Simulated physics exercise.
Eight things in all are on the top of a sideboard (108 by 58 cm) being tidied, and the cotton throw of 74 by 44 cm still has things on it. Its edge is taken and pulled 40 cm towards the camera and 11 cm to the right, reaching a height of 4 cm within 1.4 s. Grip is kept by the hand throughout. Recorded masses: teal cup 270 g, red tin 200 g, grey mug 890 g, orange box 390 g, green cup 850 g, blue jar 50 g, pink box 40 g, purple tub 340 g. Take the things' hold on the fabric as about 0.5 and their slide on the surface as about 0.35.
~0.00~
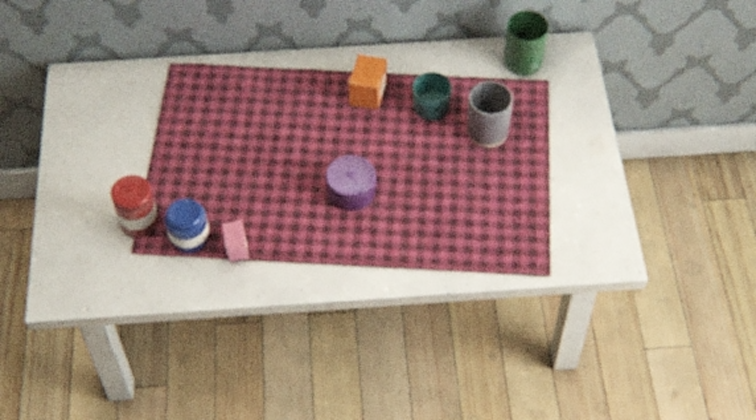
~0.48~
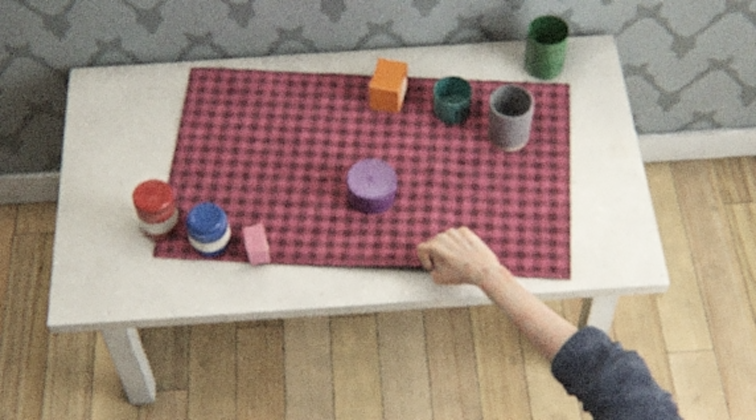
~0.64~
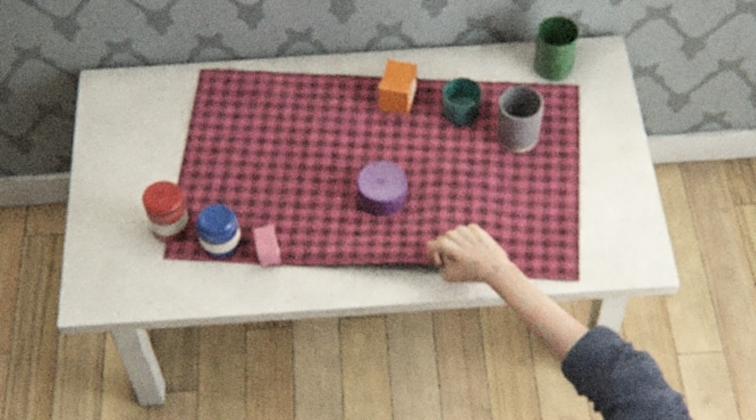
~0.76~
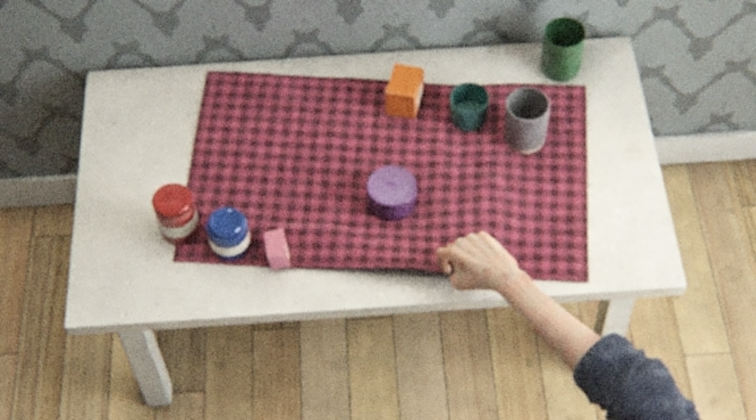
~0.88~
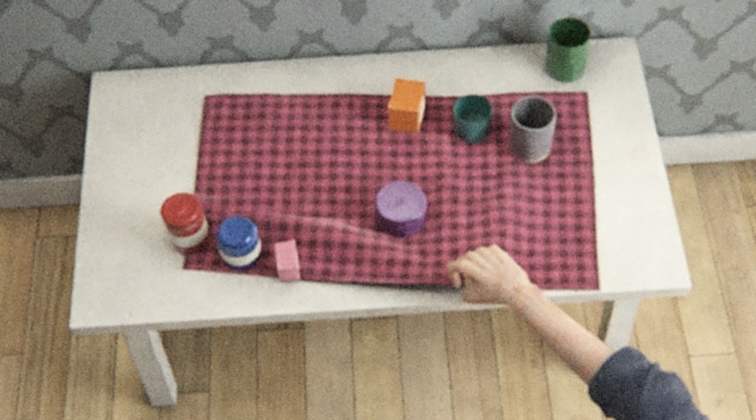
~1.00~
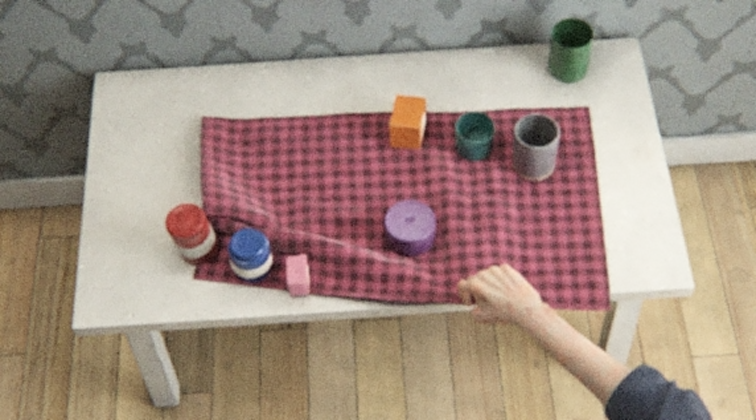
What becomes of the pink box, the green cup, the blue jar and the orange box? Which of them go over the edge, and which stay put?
Result: I'd bet the pink box leaves the surface; I'd bet the green cup never leaves the surface; I'd bet the blue jar leaves the surface; I'd bet the orange box leaves the surface.
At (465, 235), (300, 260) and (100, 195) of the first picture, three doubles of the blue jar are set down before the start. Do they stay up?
Log, in listed order - lost / lost / kept.
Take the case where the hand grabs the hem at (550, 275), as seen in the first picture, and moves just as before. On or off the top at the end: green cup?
Result - green cup is still up there.
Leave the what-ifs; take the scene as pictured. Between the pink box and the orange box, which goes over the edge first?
First goes the pink one.
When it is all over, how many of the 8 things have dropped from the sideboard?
It adds up to 6.
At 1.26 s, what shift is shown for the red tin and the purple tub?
Estimate: Red tin near 8 cm, purple tub near 20 cm.
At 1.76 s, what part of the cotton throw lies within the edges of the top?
Some 15 in a hundred.
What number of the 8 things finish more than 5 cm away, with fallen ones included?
Count recorded: 7.
After 1.3 s, 80 % of the cotton throw is still over the top; orange box 19 cm off its start, pink box 17 cm off its start, blue jar 16 cm off its start.
After 1.5 s, 40 % of the cotton throw is still over the top; blue jar over the edge, orange box 33 cm off its start, pink box over the edge.
After 1.8 s, 15 % of the cotton throw is still over the top; orange box 46 cm off its start at (431, 286), blue jar over the edge, pink box over the edge.
After 2.0 s, 0 % of the cotton throw is still over the top; orange box over the edge, blue jar over the edge, pink box over the edge.
After 3.6 s, 0 % of the cotton throw is still over the top; orange box over the edge, blue jar over the edge, pink box over the edge, green cup 0 cm off its start at (573, 33).
